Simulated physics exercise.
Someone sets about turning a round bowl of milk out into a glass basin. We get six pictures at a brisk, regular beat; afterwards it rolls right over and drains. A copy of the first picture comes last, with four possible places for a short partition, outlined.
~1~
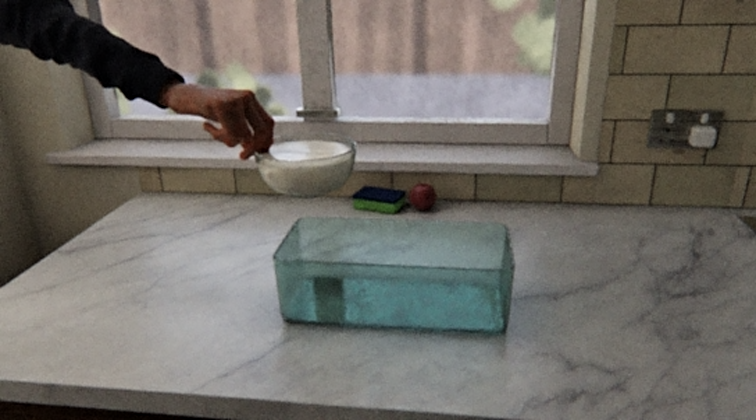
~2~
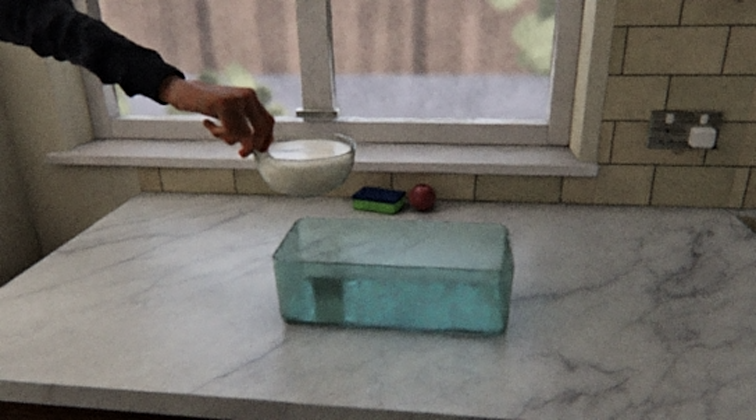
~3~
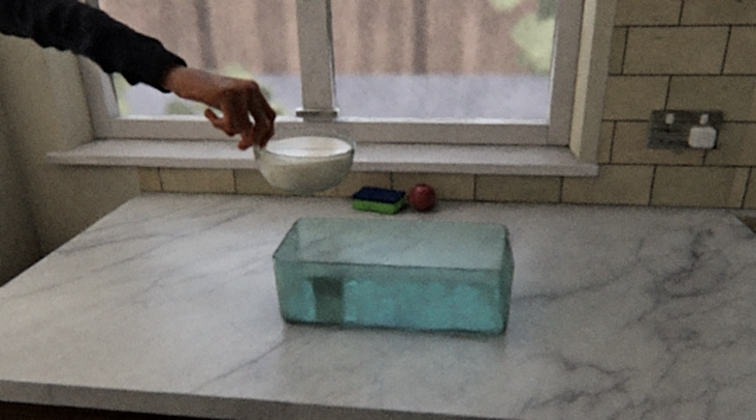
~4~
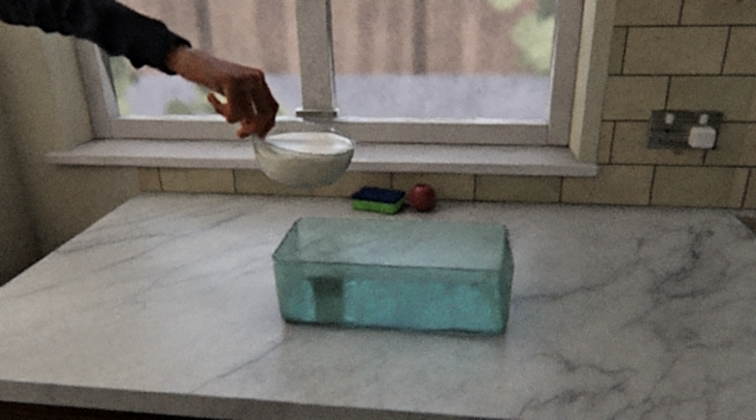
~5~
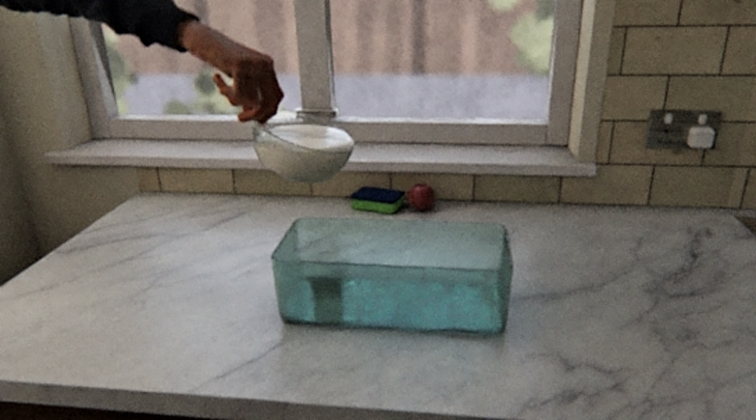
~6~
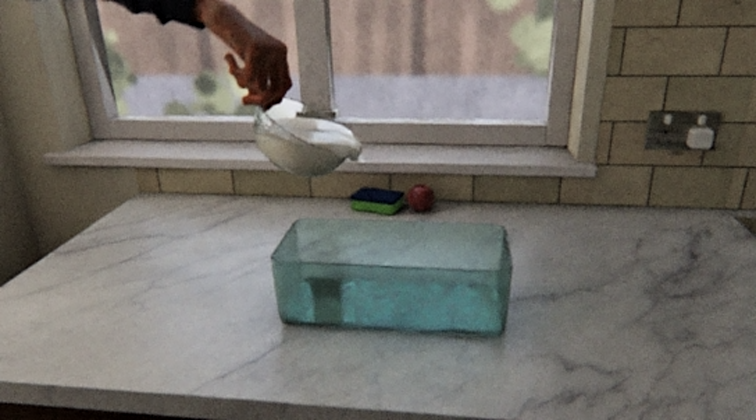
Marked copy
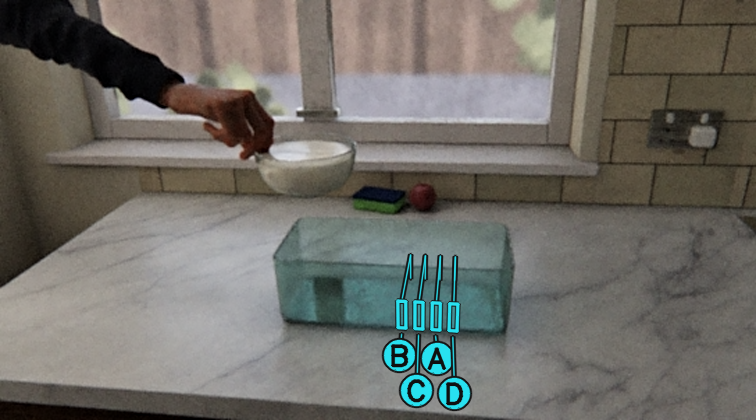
We see a hand holding a round glass bowl of milk above a clear basin on a marble counter, at first almost still; then the hand gradually tilts the bowl to the right until milk just passes over its lip.
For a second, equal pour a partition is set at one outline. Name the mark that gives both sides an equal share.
A is best.
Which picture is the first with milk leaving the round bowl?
Picture 5.
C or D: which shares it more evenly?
That would be C.
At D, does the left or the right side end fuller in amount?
More ends on the left.
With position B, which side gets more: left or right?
More ends on the right.
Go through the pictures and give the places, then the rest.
The first frame shows upright, lip at (353, 146); basin from (282, 318) to (507, 331); nothing has left yet.
The second frame shows upright, lip at (353, 147); nothing has left yet.
The third frame shows tipped about 5°, lip at (353, 147); nothing has left yet.
The fourth frame shows tipped about 12°, lip at (353, 147); nothing has left yet.
The fifth frame shows tipped about 20°, lip at (352, 147); milk is over the lip, down to (352, 147).
The sixth frame shows tipped about 30°, lip at (351, 147); milk is over the lip, down to (355, 156).
In cyan, A at (435, 335); B at (401, 333); C at (418, 334); D at (452, 336).
For position A, about 52 % ends left of the wall and 43 % right of it; 5 % is lost outside.
For position B, about 14 % ends left of the wall and 84 % right of it.
For position C, about 27 % ends left of the wall and 70 % right of it; 3 % is lost outside.
For position D, about 83 % ends left of the wall and 14 % right of it; 3 % is lost outside.
